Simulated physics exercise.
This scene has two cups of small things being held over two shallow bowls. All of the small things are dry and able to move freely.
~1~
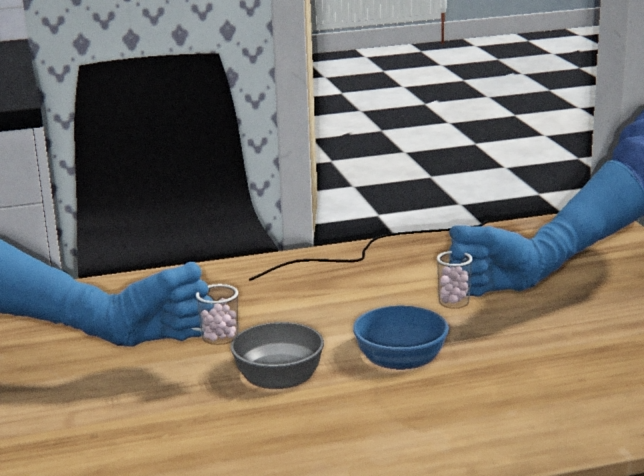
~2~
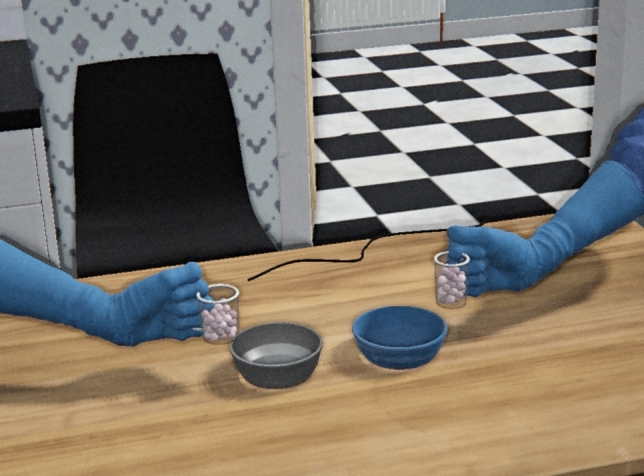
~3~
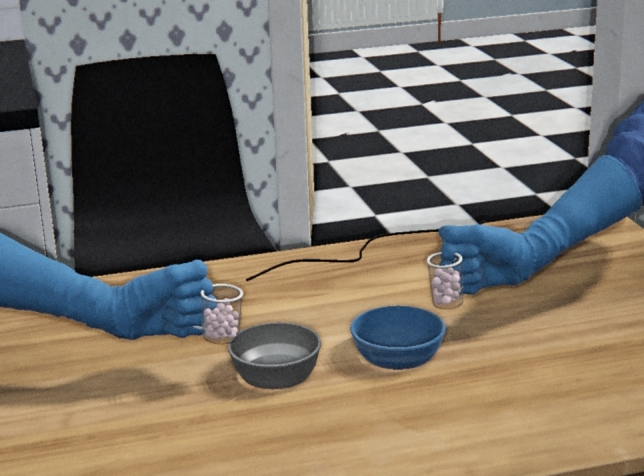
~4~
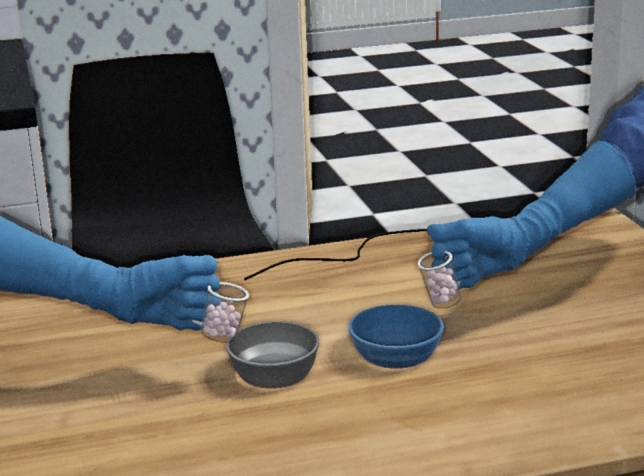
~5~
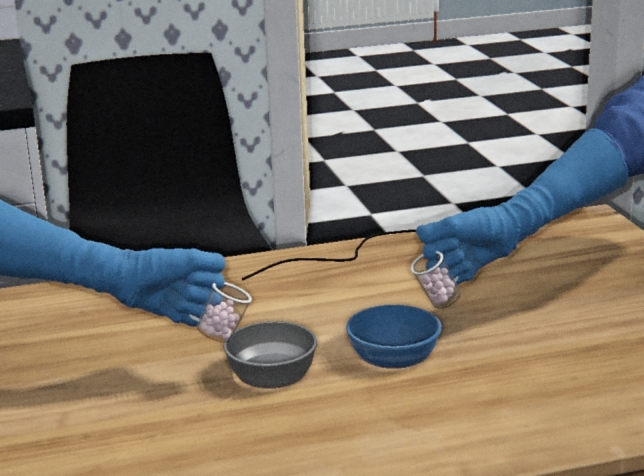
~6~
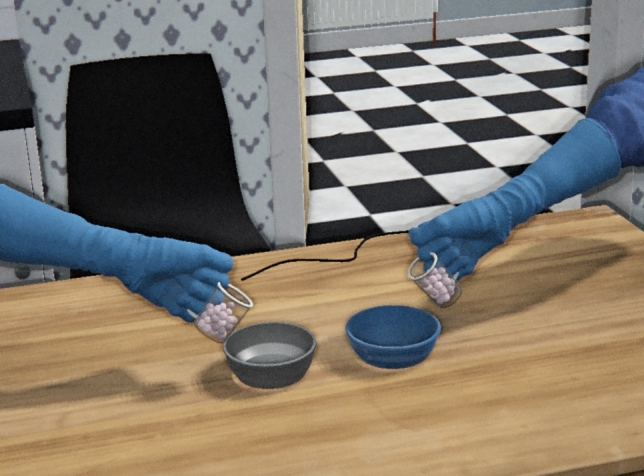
To begin with, two blue-gloved hands hold clear cups of small pinkish beads upright above a wooden table, near a grey bowl on the left and a blue bowl on the right. Both hands then gradually tilt their cups inward, the rims leaning toward each other, while the beads stay inside.
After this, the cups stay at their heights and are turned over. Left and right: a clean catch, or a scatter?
My prediction: Left dish retains it entirely; right dish retains it entirely.
Then, 0.27 s later than the last frame, left, every one still in the cup; right, every one still in the cup.
Then, 0.62 s later than the last frame, left, every one still in the cup; right, every one still in the cup.
Then, 0.99 s later than the last frame, left, roughly a third still in the cup, roughly two thirds in the dish, about a tenth in the air; right, roughly half still in the cup, roughly half in the dish, about a tenth in the air.
When it is over, left, every one in the dish, not one outside the dish; right, every one in the dish, not one outside the dish.
